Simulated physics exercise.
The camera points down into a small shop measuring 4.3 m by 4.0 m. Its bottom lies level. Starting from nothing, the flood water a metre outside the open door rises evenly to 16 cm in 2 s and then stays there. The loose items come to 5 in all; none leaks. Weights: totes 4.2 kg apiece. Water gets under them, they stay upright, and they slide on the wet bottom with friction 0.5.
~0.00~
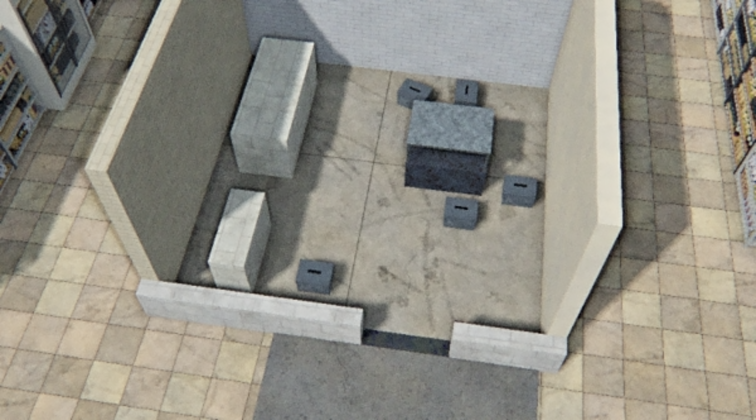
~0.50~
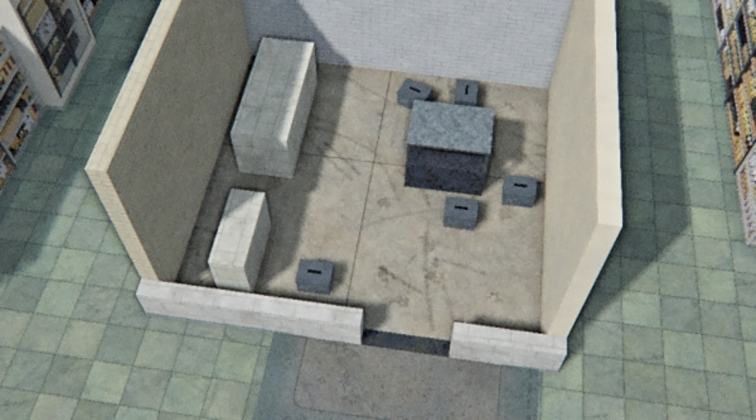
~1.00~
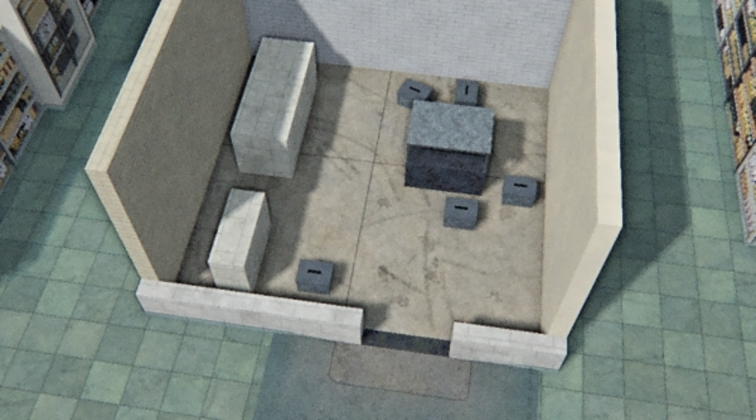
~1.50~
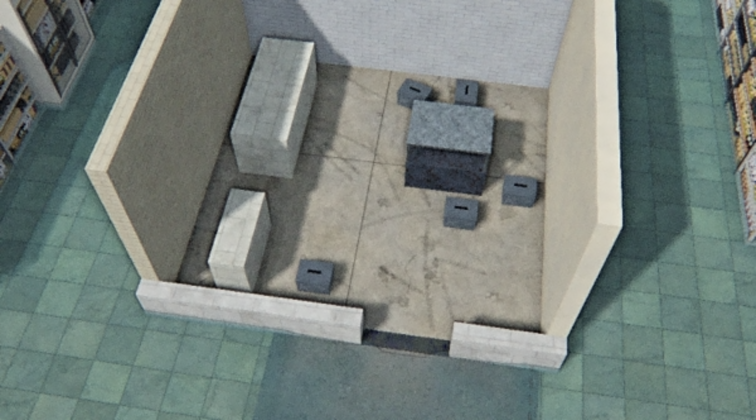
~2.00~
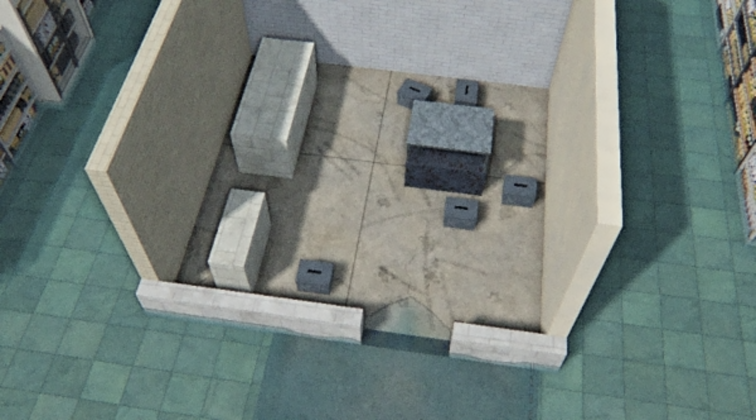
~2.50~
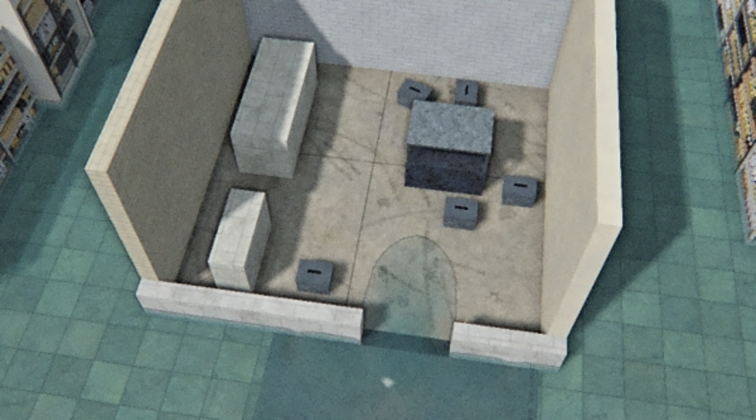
Greenish water spread over the tiled floor around a small walled shop, then crept in through the front gap as a rounded patch, while the dark boxes and pale blocks inside stayed put.
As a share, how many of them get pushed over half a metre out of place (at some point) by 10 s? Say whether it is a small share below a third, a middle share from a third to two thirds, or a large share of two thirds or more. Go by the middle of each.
A middle share, from a third to two thirds.
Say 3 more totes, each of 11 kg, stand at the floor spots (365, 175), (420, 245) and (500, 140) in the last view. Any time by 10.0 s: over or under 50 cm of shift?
One: Within it. Two: Beyond it. Three: Within it.
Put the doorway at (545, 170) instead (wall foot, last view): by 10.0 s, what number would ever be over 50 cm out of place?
The answer then is 4.
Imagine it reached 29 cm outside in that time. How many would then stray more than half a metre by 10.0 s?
The count would be 4.
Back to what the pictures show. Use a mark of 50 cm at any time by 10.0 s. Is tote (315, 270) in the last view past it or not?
Answer: Below the mark.
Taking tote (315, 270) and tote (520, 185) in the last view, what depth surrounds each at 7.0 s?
About 1 and 5 cm.
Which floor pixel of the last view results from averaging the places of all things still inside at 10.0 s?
Close to (429, 142).
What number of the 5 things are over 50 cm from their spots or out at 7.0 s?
I make it 2 by then.
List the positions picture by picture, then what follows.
In the first picture, a tote at (520, 186), on the bottom; a tote at (467, 90), on the bottom; 0.0 m2 under water; 0 of 5 have shifted.
In the second picture, a tote at (520, 186), on the bottom; a tote at (467, 90), on the bottom; 0.0 m2 under water; 0 of 5 have shifted.
In the third picture, a tote at (520, 186), on the bottom; a tote at (467, 90) rests on the ground; 0.0 m2 under water; 0 of 5 have shifted.
In the fourth picture, a tote at (520, 186) rests on the ground; a tote at (467, 90), on the bottom; water covers 0.0 m2; 0 of 5 have shifted.
In the fifth picture, a tote at (520, 186) rests on the ground; a tote at (467, 90), on the bottom; water covers 0.3 m2; 0 of 5 have shifted.
In the sixth picture, a tote at (520, 186) rests on the ground; a tote at (467, 90) rests on the ground; water covers 1.1 m2; 0 of 5 have shifted.
After 3.5 s 0 of 5 are over 50 cm from their spots; 0 afloat.
After 4.5 s 0 of 5 are over 50 cm from their spots; 1 afloat.
After 7.0 s 2 of 5 are over 50 cm from their spots; 1 afloat.
After 10.0 s 3 of 5 are over 50 cm from their spots, and 3 have been at some point; 4 afloat.
